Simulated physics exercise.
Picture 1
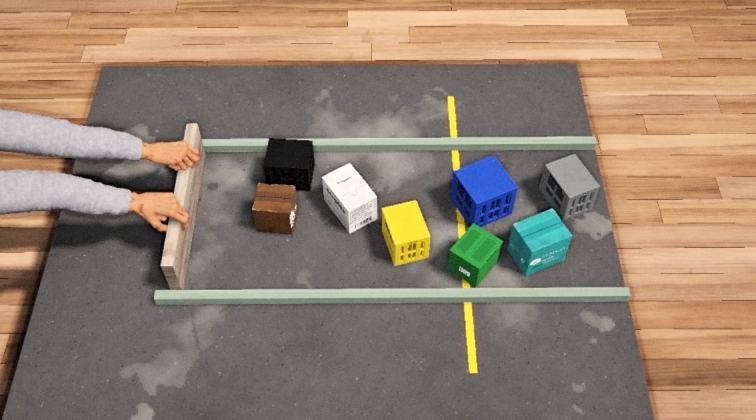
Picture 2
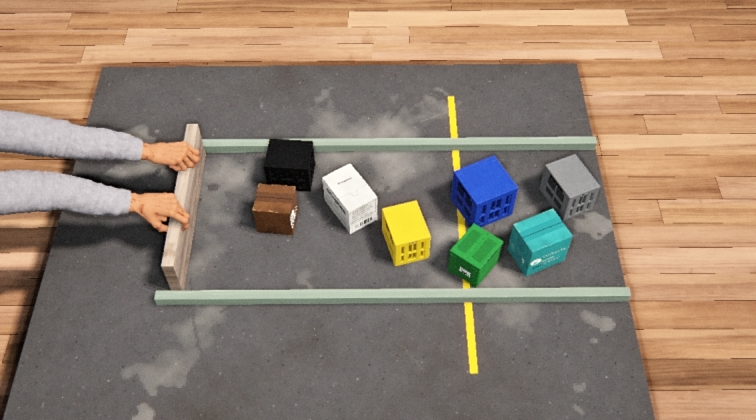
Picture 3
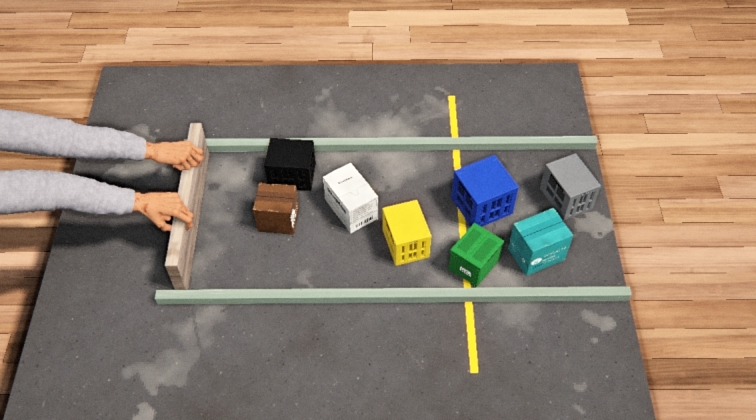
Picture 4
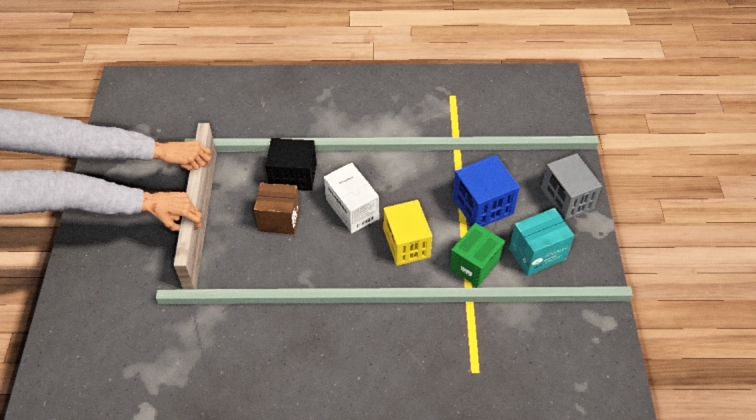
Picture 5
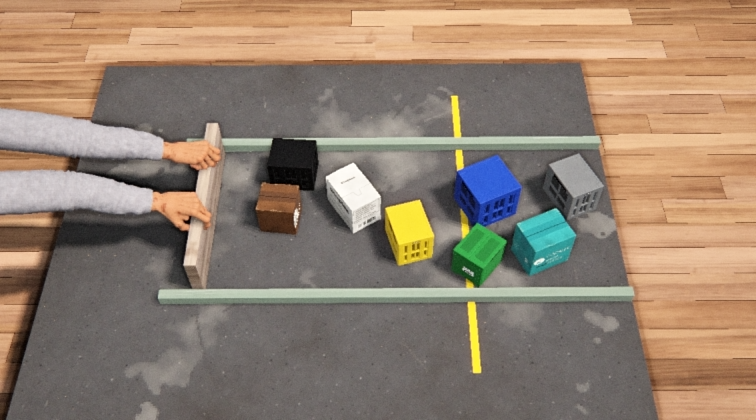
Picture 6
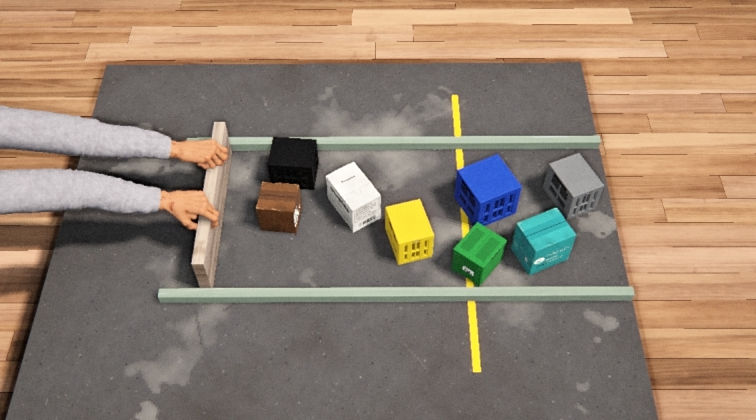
Two hands sliding a wooden plank slowly rightward between pale green rails towards scattered coloured boxes and crates, which stay still.
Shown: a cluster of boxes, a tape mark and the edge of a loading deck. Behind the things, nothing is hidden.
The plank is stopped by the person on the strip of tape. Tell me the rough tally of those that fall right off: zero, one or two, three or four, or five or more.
Not one drops off.
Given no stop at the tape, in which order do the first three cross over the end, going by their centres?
Grey crate, blue crate, turquoise parcel.
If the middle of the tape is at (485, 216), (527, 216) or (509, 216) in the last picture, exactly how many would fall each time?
So, reaching the ground: 1, then 2, then 1.
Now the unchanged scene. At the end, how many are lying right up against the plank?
The count in contact is 3.
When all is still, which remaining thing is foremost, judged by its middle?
Answer: The grey crate.
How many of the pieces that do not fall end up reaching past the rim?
The total comes out at 1.
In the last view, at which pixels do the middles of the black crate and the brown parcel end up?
For the black crate it's (483, 158), and for the brown parcel it's (484, 205).
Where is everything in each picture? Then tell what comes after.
The first picture shows grey crate (569, 187); turquoise parcel (539, 243); blue crate (483, 193); plank (185, 205); tape (461, 218).
The second picture shows turquoise parcel (539, 243); plank (186, 205).
The third picture shows blue crate (484, 193); brown parcel (277, 209).
The fourth picture shows grey crate (571, 187); green tote (476, 256).
The fifth picture shows turquoise parcel (543, 242); black crate (294, 164).
The sixth picture shows grey crate (573, 187); turquoise parcel (543, 242); blue crate (487, 192); plank (213, 203); tape (465, 217).
Early on, none off yet; grey crate at rest near (573, 187); turquoise parcel at rest near (543, 242); blue crate at rest near (487, 192).
Finally, the number that fall off is zero.
